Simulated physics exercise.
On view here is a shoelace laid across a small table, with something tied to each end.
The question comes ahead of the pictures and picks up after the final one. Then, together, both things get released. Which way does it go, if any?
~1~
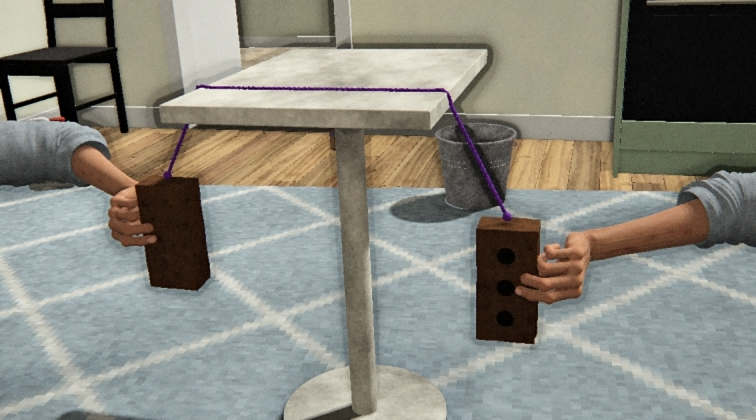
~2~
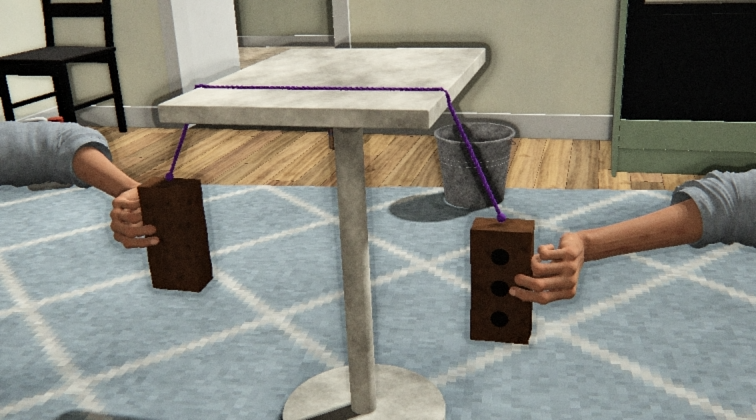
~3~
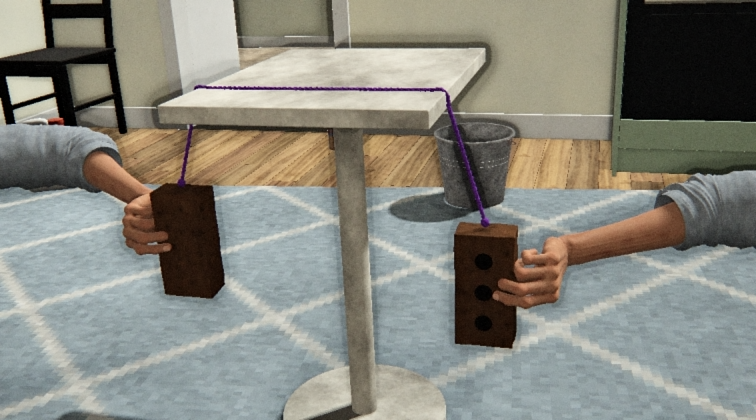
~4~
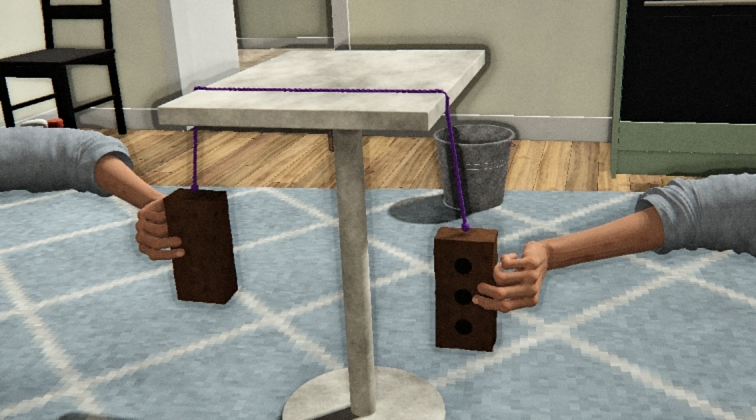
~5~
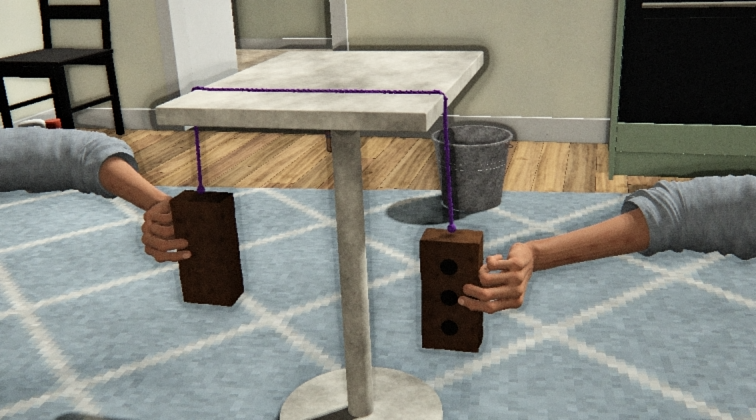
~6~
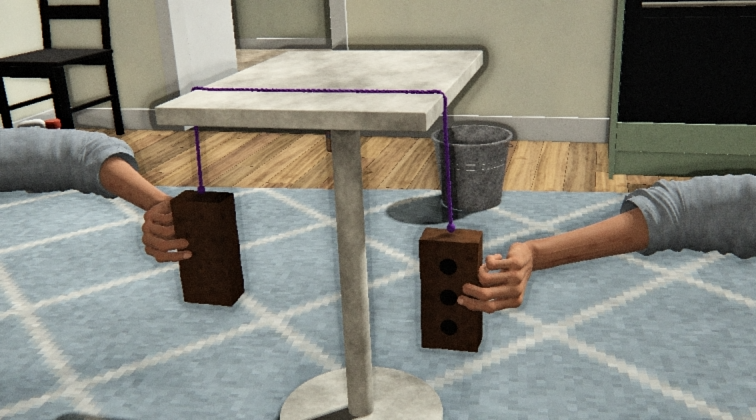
It's going to be motionless after release.
Then, 0.46 s after the last picture, left brick hanging as before near (214, 249); right brick hanging as before near (444, 289).
Then, 0.98 s after the last picture, left brick hanging as before near (210, 248); right brick hanging as before near (448, 289).
Then, 1.50 s after the last picture, left brick hanging as before near (214, 248); right brick hanging as before near (446, 289).
At rest, left brick hanging as before near (214, 248); right brick hanging as before near (442, 289). The shoelace stays as it is.
